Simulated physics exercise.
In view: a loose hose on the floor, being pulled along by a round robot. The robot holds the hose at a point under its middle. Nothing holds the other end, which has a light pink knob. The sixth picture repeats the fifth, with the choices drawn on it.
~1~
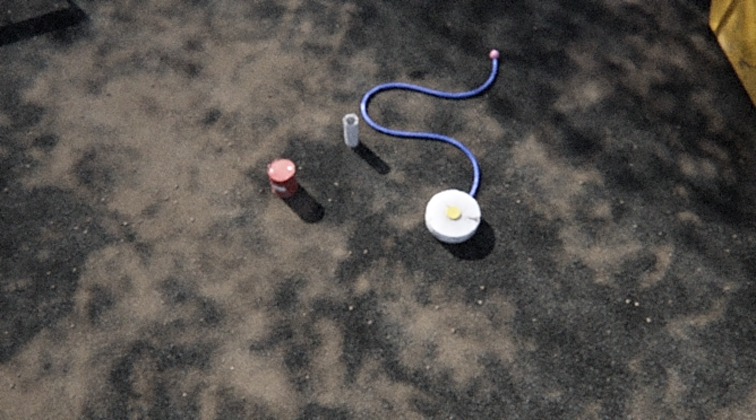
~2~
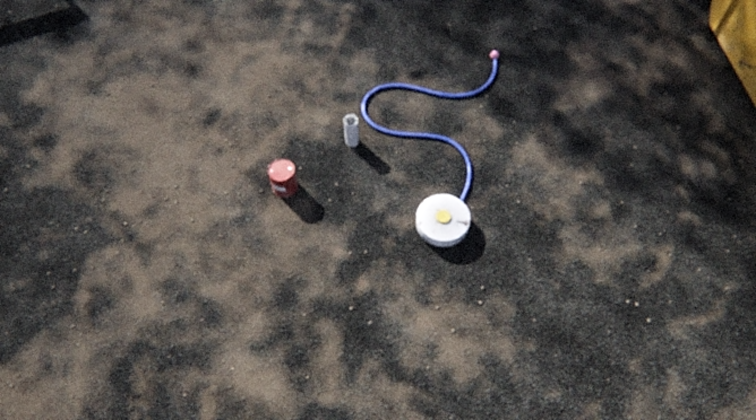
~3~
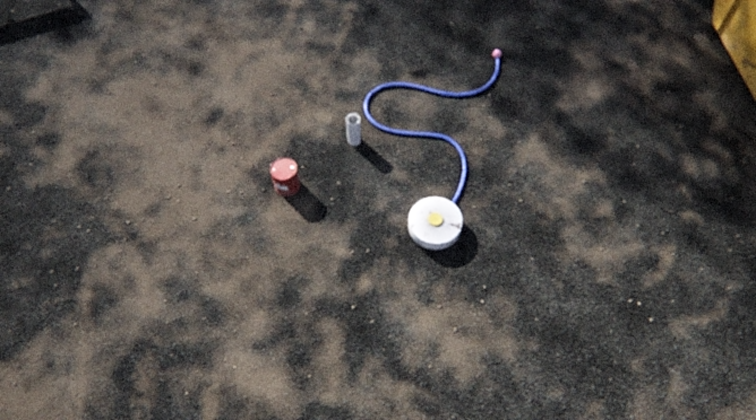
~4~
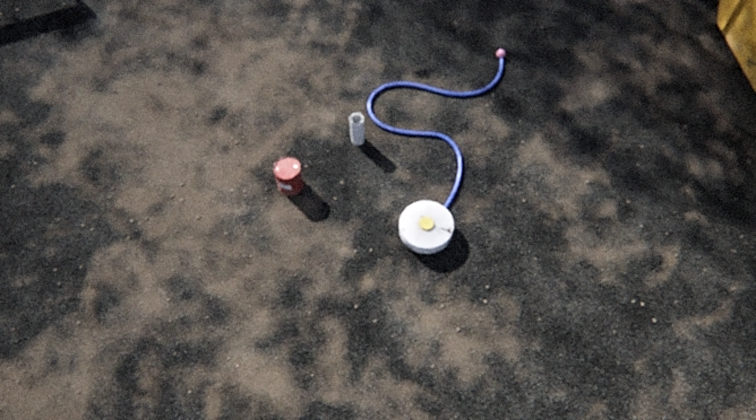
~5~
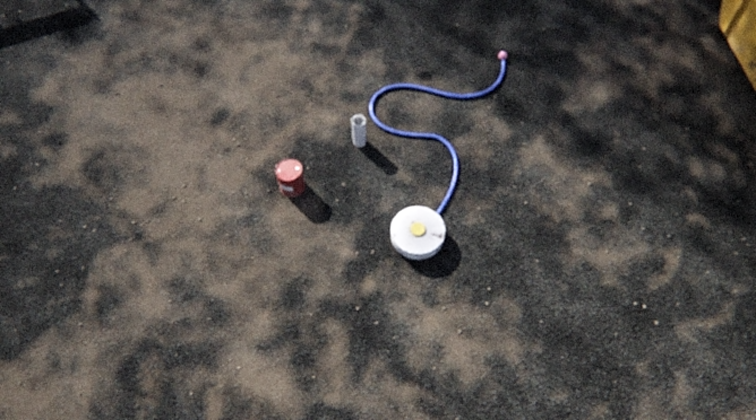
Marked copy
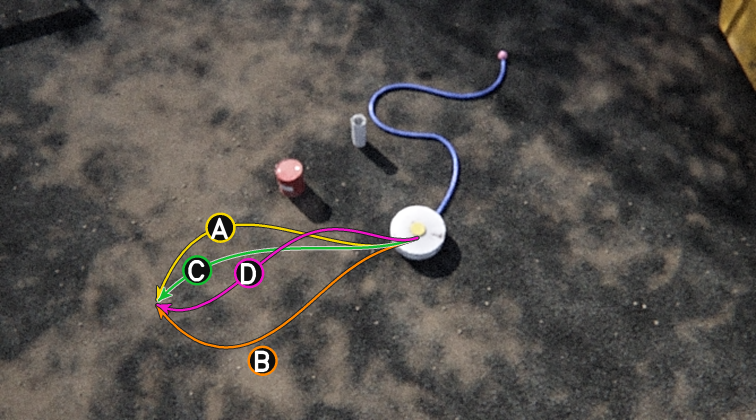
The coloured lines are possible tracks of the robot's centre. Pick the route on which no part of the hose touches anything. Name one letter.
B.
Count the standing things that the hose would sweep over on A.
It sweeps two.
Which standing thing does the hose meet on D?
The white post.
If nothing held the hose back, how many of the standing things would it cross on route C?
Two.
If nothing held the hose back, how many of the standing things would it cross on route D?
It sweeps one.
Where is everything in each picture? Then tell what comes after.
The first picture shows white post (351, 131); robot (453, 217); free end (495, 55).
The second picture shows robot (443, 221); free end (495, 55).
The third picture shows robot (435, 224); white post (354, 130).
The fourth picture shows robot (426, 228); red keg (289, 176).
The fifth picture shows robot (418, 234); free end (503, 56); red keg (291, 178); white post (359, 131).
On the marked copy, A from (417, 238) via (272, 227) to (157, 300); B from (417, 238) via (291, 319) to (157, 306); C from (417, 238) via (288, 249) to (159, 300); D from (417, 238) via (280, 249) to (157, 305).
Taking B. A third of the way, robot (321, 288), middle of the hose (379, 117), free end (503, 56).
Two thirds of the way, robot (215, 344), middle of the hose (372, 185), free end (501, 65).
When it is over, robot (153, 300), middle of the hose (358, 200), free end (488, 77); nothing has been touched.
As for the rest, A meets the red keg and white post; C meets the red keg and white post; D meets the white post.
